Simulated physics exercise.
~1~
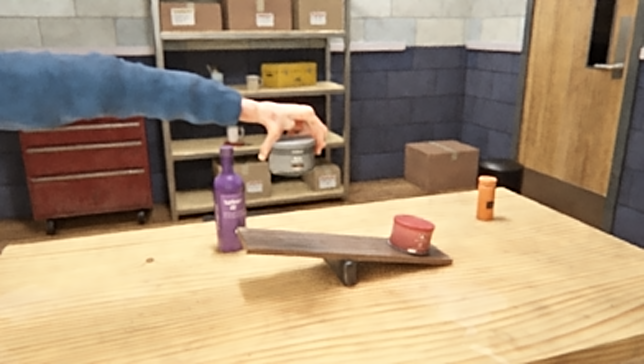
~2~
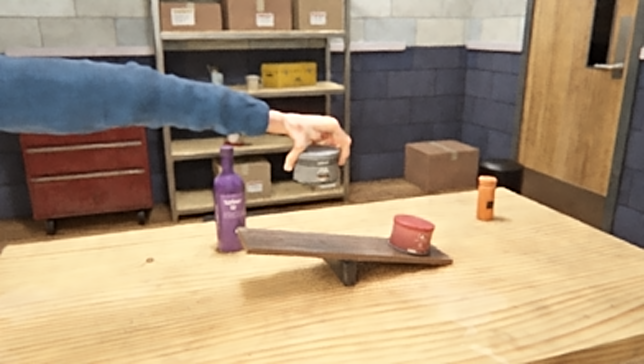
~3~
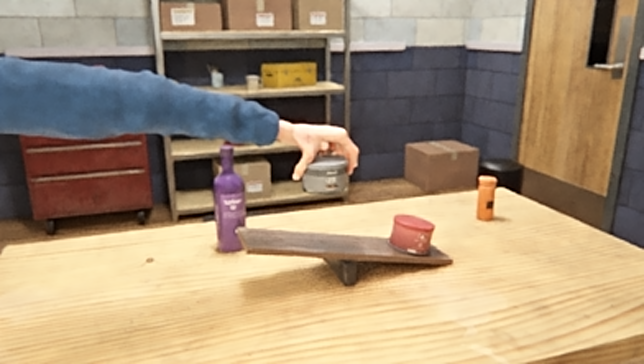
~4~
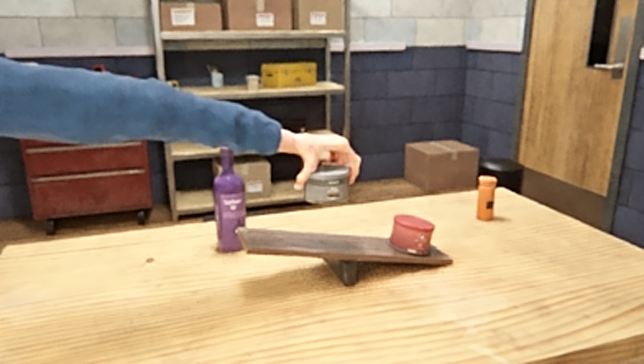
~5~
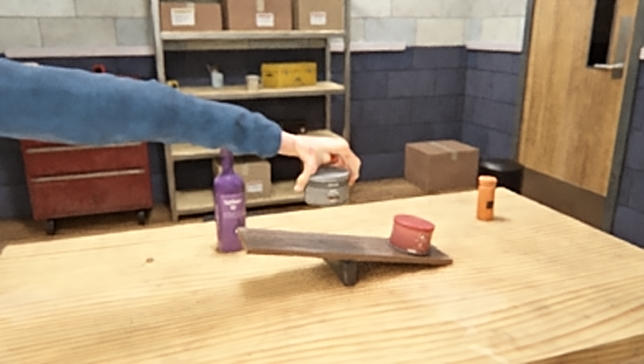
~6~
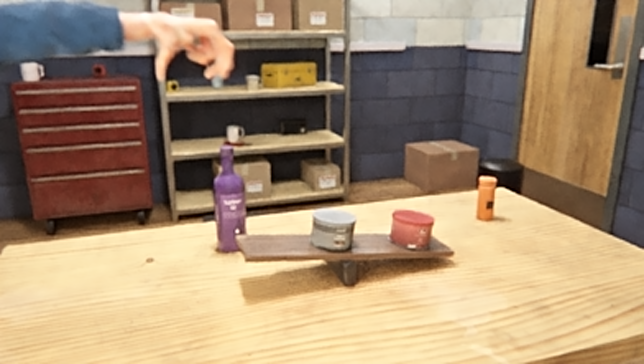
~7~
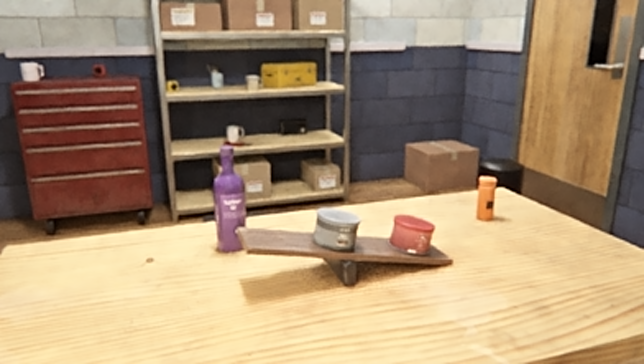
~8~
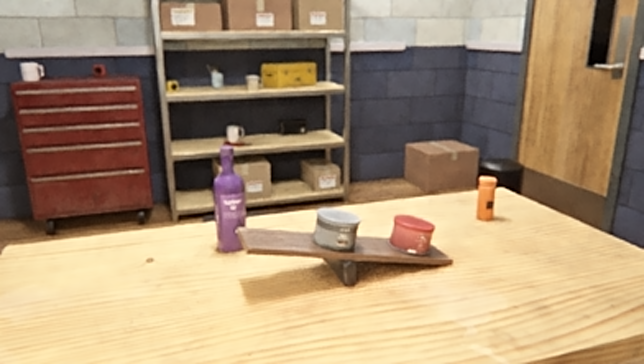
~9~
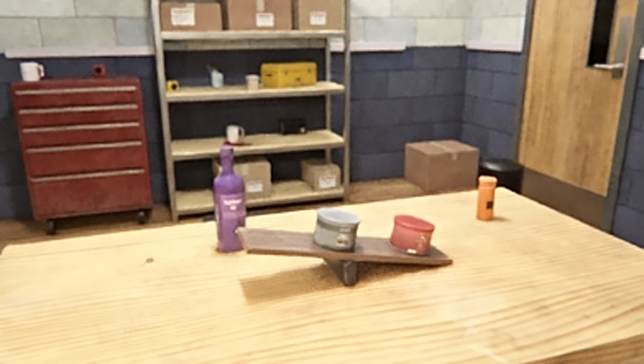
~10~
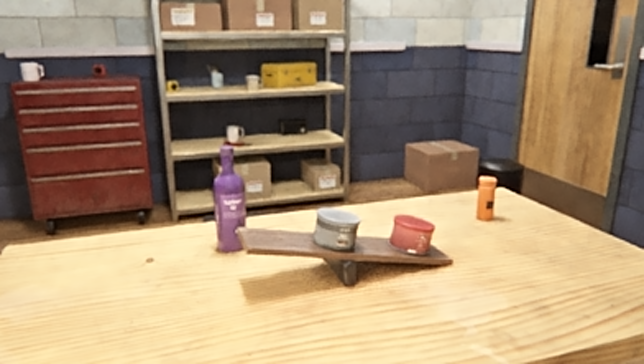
A brown plank balances on a small pivot on a pale wooden table, its right end low under a red tub, seen from a fixed viewpoint in a workshop with shelves, a red tool chest and a door behind. A purple bottle stands to the left and an orange shaker to the right. A blue-sleeved arm reaches in from the left, carrying a grey tub rightward and down over the plank. The hand lets go and withdraws as the tub lands near the middle and the plank briefly levels slightly. It tips back, ending still with its right end low and both tubs aboard.
